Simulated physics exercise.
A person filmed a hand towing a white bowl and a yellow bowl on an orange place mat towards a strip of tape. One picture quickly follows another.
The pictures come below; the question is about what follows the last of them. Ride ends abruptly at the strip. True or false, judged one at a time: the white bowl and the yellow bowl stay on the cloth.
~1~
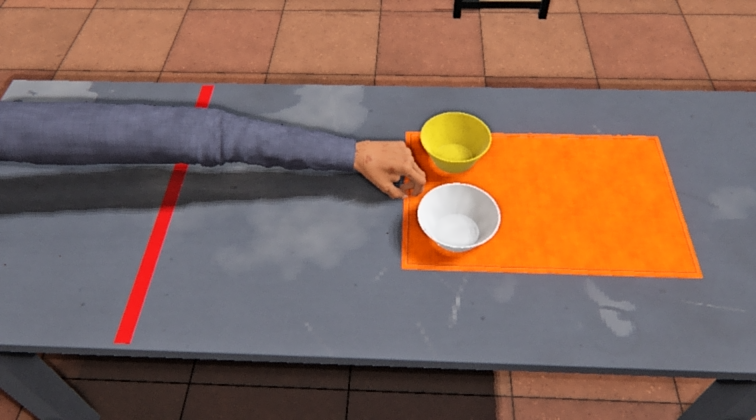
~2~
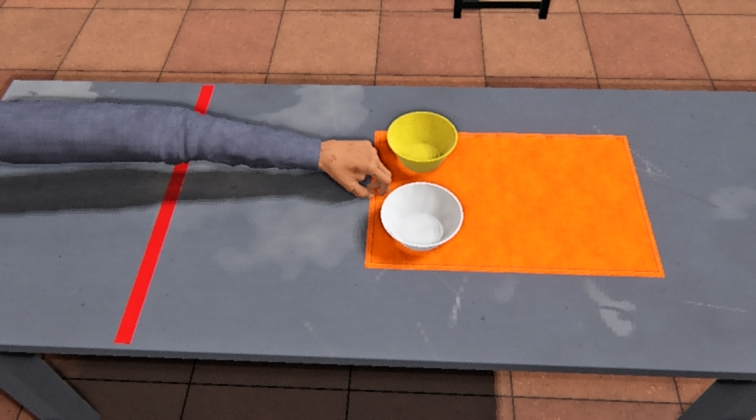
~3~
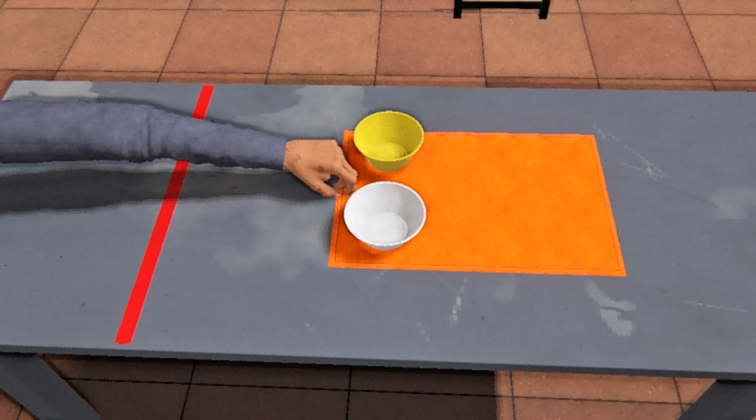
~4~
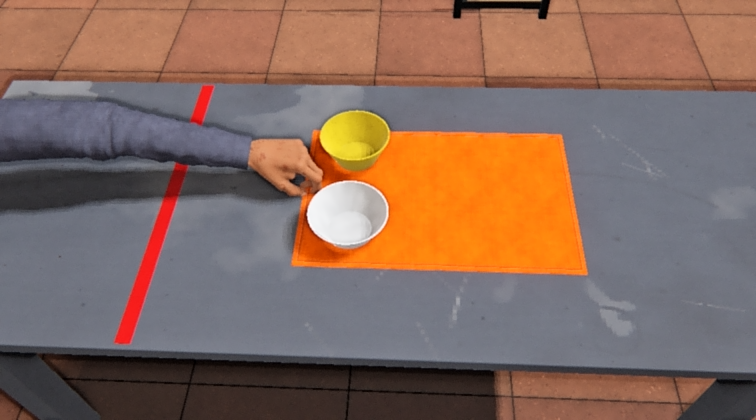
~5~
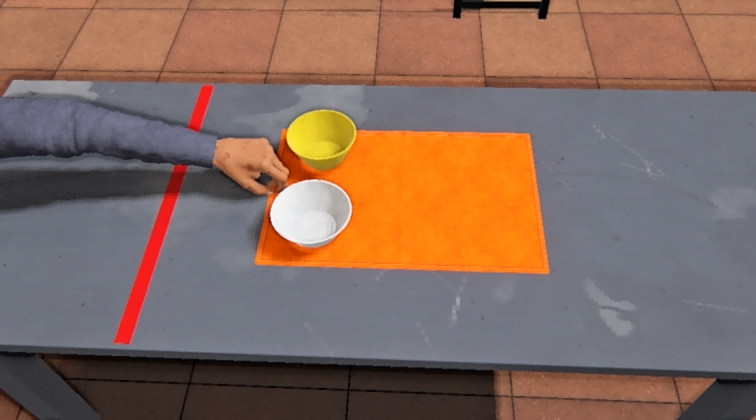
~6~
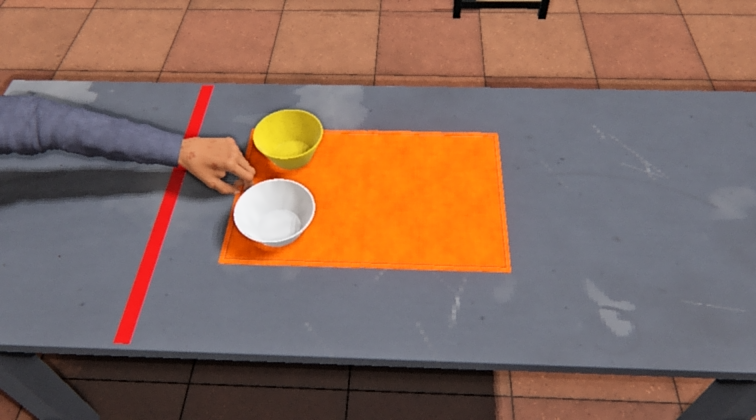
Taking them one by one: For the white bowl, false; for the yellow bowl, false.
Then, 0.05 s past the final frame, hem short of the tape; white bowl on the cloth near (241, 218); yellow bowl on the cloth near (258, 144).
Then, 0.16 s past the final frame, hem at the tape; white bowl on the cloth near (169, 216); yellow bowl on the cloth near (191, 143).
When it is over, hem at the tape; white bowl ahead of the hem near (83, 215); yellow bowl ahead of the hem near (114, 142). The white bowl slides clear of the cloth and the yellow bowl leaves the cloth.
